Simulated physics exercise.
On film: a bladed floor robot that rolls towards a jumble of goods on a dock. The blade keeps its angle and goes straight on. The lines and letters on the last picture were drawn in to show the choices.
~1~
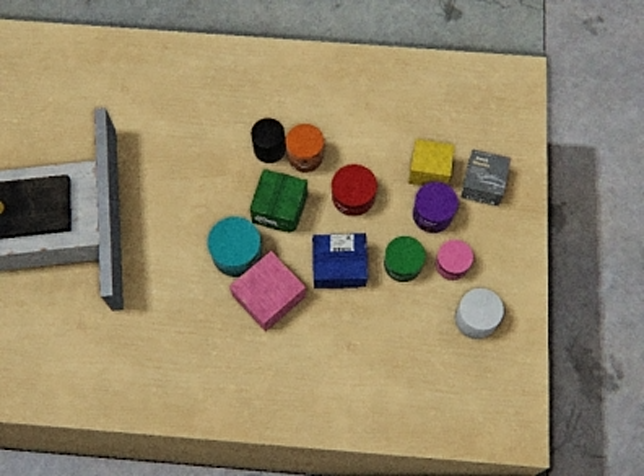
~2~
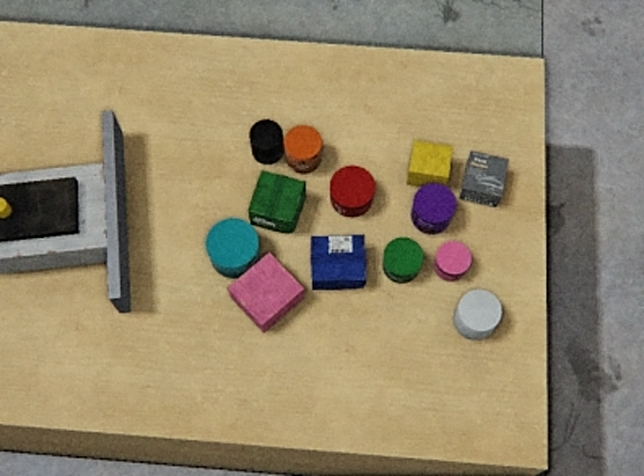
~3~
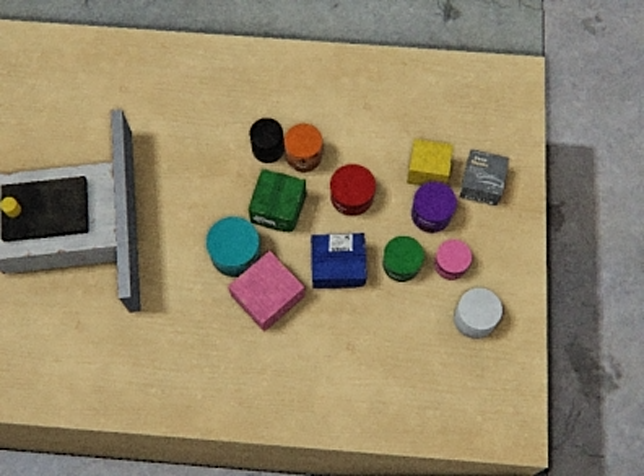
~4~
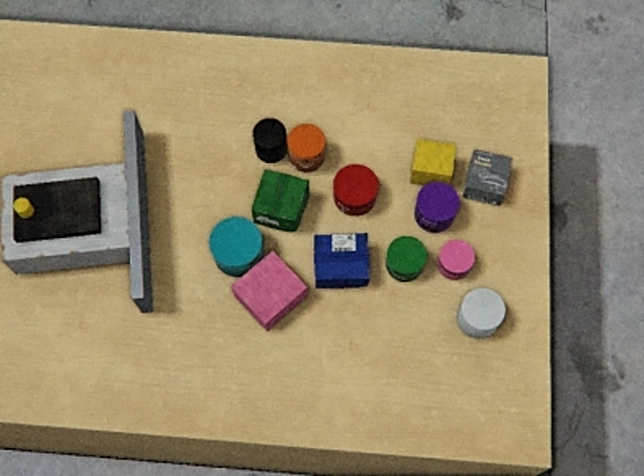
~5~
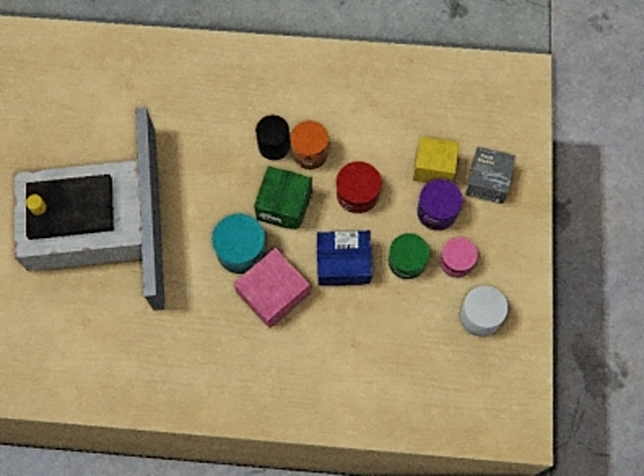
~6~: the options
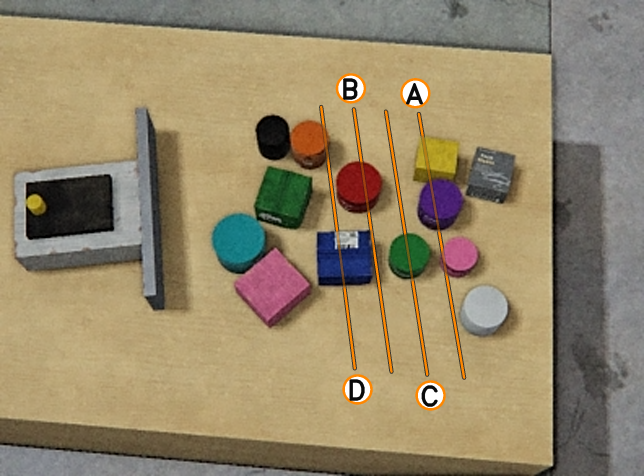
In this clip, a grey robot with a wide flat blade rolls slowly a short way to the right across a wooden surface, towards a jumble of colourful boxes and round containers, which stay in place.
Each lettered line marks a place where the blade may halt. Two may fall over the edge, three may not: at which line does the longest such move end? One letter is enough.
The farthest such stop is A.
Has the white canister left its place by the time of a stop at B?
No.
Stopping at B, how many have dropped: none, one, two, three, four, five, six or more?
In all, none.
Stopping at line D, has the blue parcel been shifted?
Yes.
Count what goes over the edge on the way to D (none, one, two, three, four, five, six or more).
The count is none.
On the marked copy, A at (440, 239); B at (372, 234); C at (406, 236); D at (337, 231).
With A. Early on, robot (182, 213); pink crate (294, 294); turquoise pail (288, 242).
Further on, robot (288, 222); pink pail (521, 257); green pail (489, 236).
At the end, robot (371, 228); pink pail over the edge; green pail over the edge; two fallen.
As for the rest, B is within the limit but short; C is within the limit but short; D is within the limit but short.
